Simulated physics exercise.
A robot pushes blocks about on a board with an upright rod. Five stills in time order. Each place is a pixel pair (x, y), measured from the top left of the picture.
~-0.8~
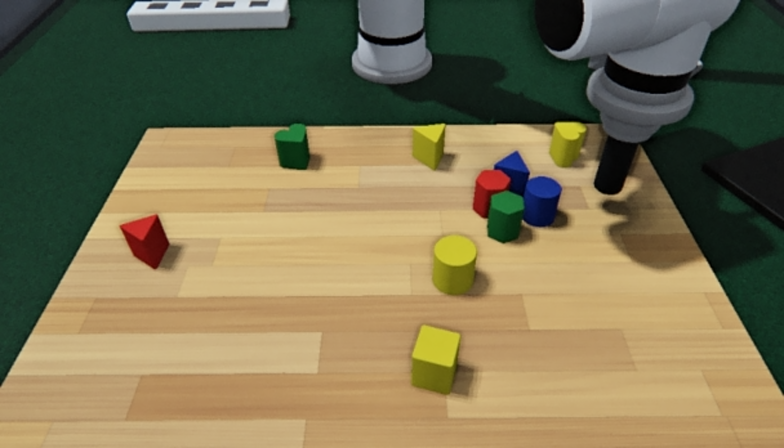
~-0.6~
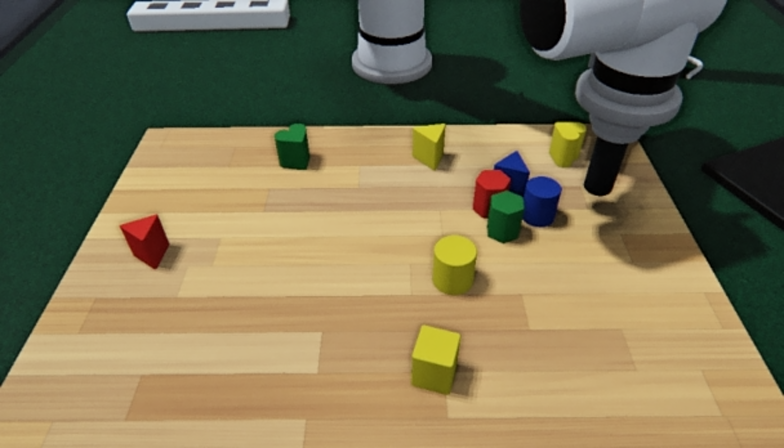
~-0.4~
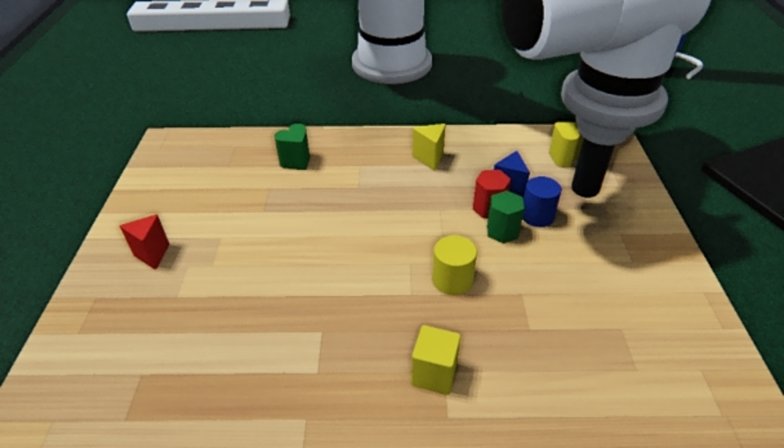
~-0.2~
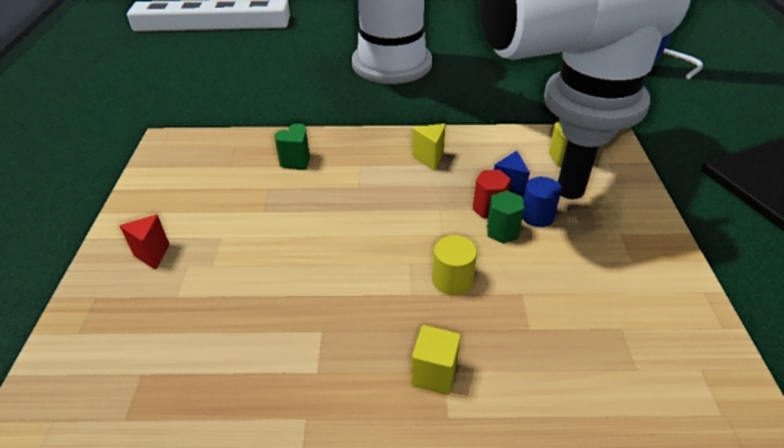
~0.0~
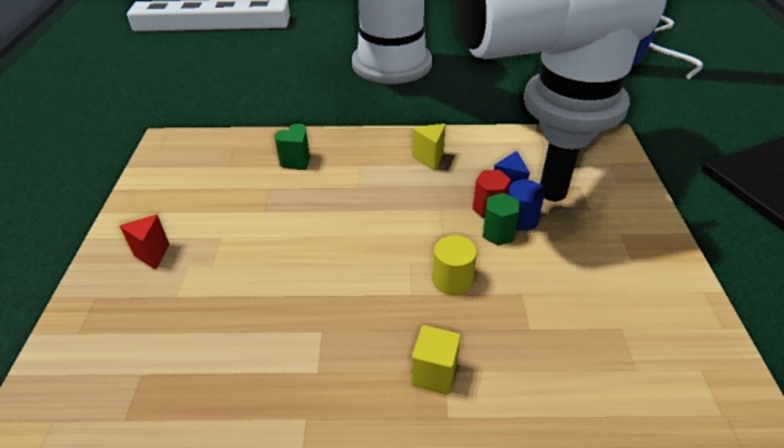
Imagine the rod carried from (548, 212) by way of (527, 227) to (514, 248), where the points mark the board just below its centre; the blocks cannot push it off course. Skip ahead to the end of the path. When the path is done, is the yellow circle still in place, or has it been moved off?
That block remains where it is.
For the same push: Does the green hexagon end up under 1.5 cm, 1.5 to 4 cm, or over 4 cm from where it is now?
I reckon it covers more than 4 cm.
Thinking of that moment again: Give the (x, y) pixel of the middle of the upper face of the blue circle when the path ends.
The middle of its top is at (487, 210).
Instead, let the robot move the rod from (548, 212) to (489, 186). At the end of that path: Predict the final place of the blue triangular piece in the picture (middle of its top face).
Its top face will be centred at roughly (484, 143).
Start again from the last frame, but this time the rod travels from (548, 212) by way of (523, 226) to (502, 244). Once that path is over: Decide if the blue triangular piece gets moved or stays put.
The blue triangular piece keeps its place.
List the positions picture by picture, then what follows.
The first frame shows rod's lower end at (607, 188); yellow circle at (456, 249); red hexagon at (493, 179); green hexagon at (508, 202); blue circle at (544, 186).
The second frame shows rod at (597, 189); blocks still.
The third frame shows rod at (585, 190); blocks still.
The fourth frame shows rod at (570, 192); blocks still.
The fifth frame shows rod at (552, 194); yellow circle at (456, 249); red hexagon at (493, 179); green hexagon at (503, 204); blue circle at (527, 190).
What follows on the original path. Halfway along, rod at (530, 209); red hexagon at (488, 179), turned 20° clockwise; green hexagon at (477, 216); blue circle at (502, 202).
At the end, rod at (518, 230); yellow circle still; red hexagon at (488, 179), turned 20° clockwise; green hexagon at (456, 222); blue circle at (487, 210).
